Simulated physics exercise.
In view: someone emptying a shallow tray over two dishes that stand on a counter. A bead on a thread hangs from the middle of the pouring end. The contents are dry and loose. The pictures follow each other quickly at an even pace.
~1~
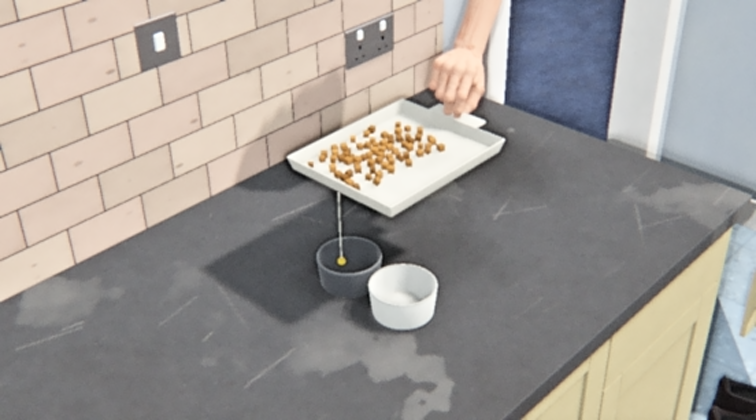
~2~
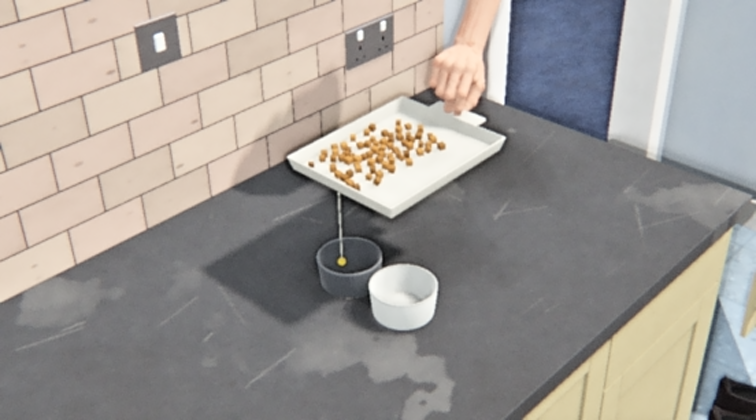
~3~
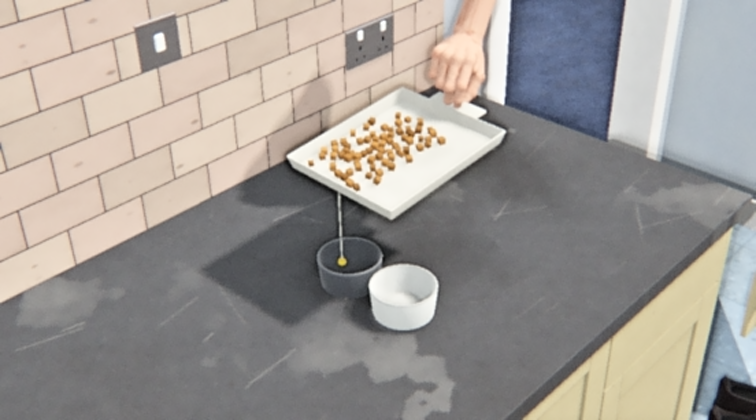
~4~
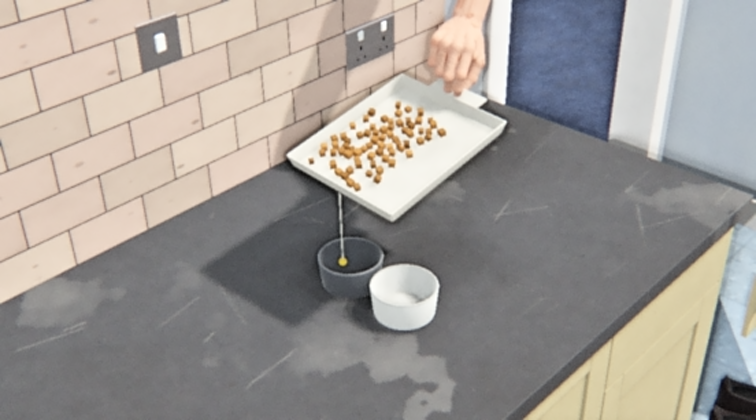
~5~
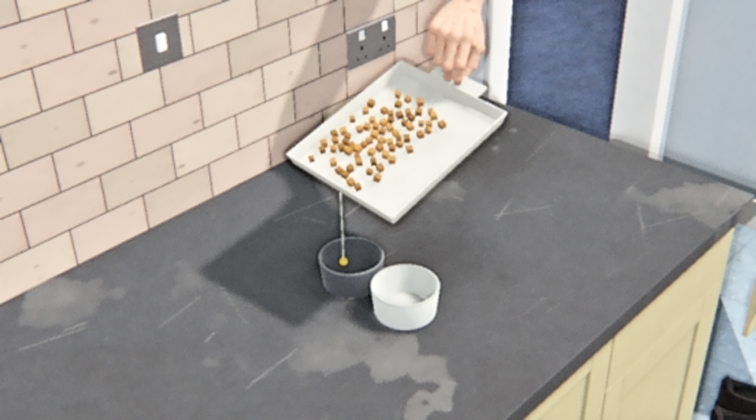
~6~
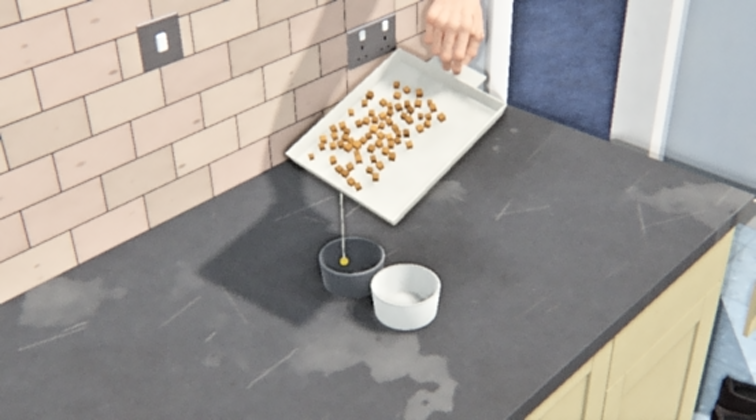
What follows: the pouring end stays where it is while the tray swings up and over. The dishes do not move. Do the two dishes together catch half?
The two hold only the smaller part of the load.
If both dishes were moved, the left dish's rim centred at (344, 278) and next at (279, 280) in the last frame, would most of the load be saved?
In turn: Most of it; the smaller part.
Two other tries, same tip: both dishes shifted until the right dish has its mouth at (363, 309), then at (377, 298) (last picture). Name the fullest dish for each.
At the first place the dish on the right, at the second the right-hand dish.
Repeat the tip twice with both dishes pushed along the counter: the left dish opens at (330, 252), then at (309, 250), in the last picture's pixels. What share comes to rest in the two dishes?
About 40 and 30 per cent.
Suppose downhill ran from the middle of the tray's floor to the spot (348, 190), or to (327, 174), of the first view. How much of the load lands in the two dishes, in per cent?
Roughly 0 per cent, and 0 per cent.
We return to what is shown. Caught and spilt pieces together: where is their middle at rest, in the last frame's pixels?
At about (363, 335).
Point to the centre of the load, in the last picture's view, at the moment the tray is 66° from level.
Around (370, 188).
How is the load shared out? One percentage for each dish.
Left dish near 0 in a hundred; right dish near 20.
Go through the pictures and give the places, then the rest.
In the first frame, corners of the pouring end near (293, 157) and (391, 204), level; middle of the load near (381, 156), brown sugar cubes; left dish near (327, 280); right dish near (380, 311); bead on its thread near (342, 261).
In the second frame, corners of the pouring end near (293, 157) and (391, 205), level; middle of the load near (382, 155).
In the third frame, corners of the pouring end near (293, 156) and (391, 207), tipped barely, lowest at the right corner; middle of the load near (381, 151).
In the fourth frame, corners of the pouring end near (293, 155) and (391, 210), tipped a little, lowest at the right corner; middle of the load near (382, 146).
In the fifth frame, corners of the pouring end near (292, 153) and (392, 213), tipped clearly, lowest at the right corner; middle of the load near (382, 141).
In the sixth frame, corners of the pouring end near (292, 152) and (392, 216), tipped clearly, lowest at the right corner; middle of the load near (381, 136); left dish near (330, 280); right dish near (383, 311).
Shortly afterwards, tray tipped steeply; all but a few on the tray; only a few in the air.
Next, tray tipped past a quarter turn; the bulk on the tray; only a few in the right dish; near a quarter outside both; only a few in the air.
Some moments later, tray tipped past a quarter turn; near a quarter in the right dish; the bulk outside both.
In the end, tray tipped past a quarter turn; near a quarter in the right dish; none at all in the left dish; the bulk outside both.
